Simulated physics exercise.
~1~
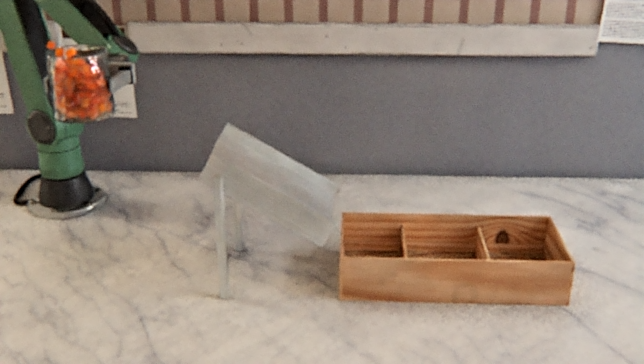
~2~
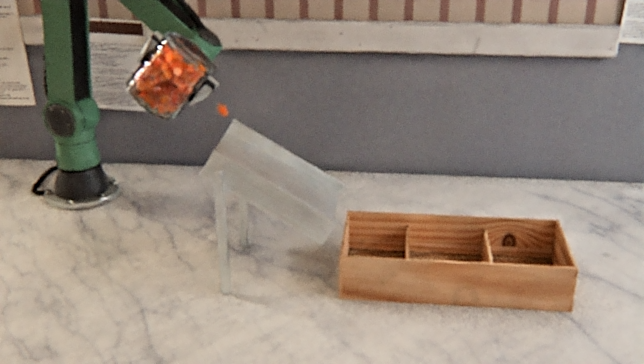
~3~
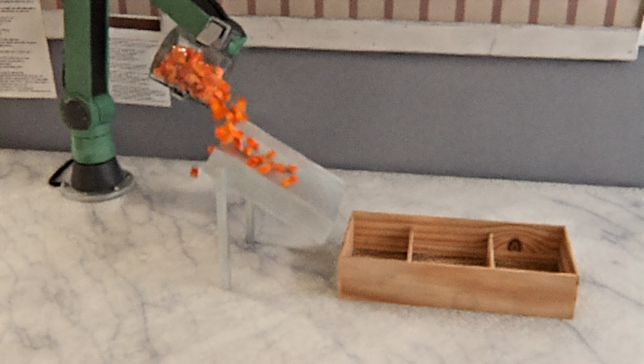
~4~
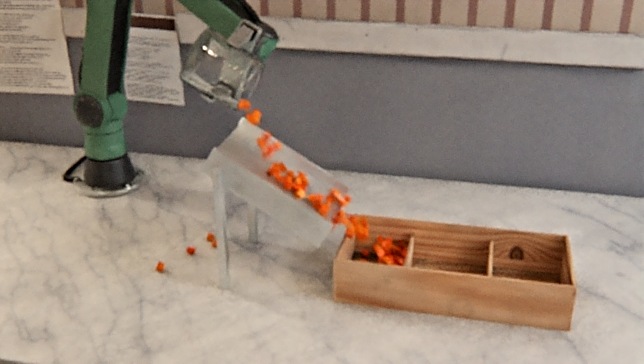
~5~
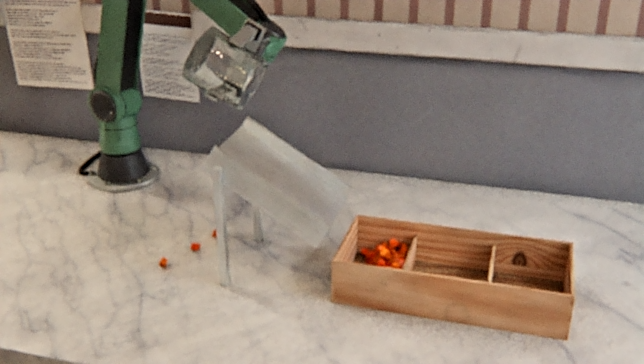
On a marble counter, a green robot arm tipped a clear cup of orange vegetable dice over a sloping chute, and they tumbled down into the left part of a wooden box, though a few bits ended up on the counter.
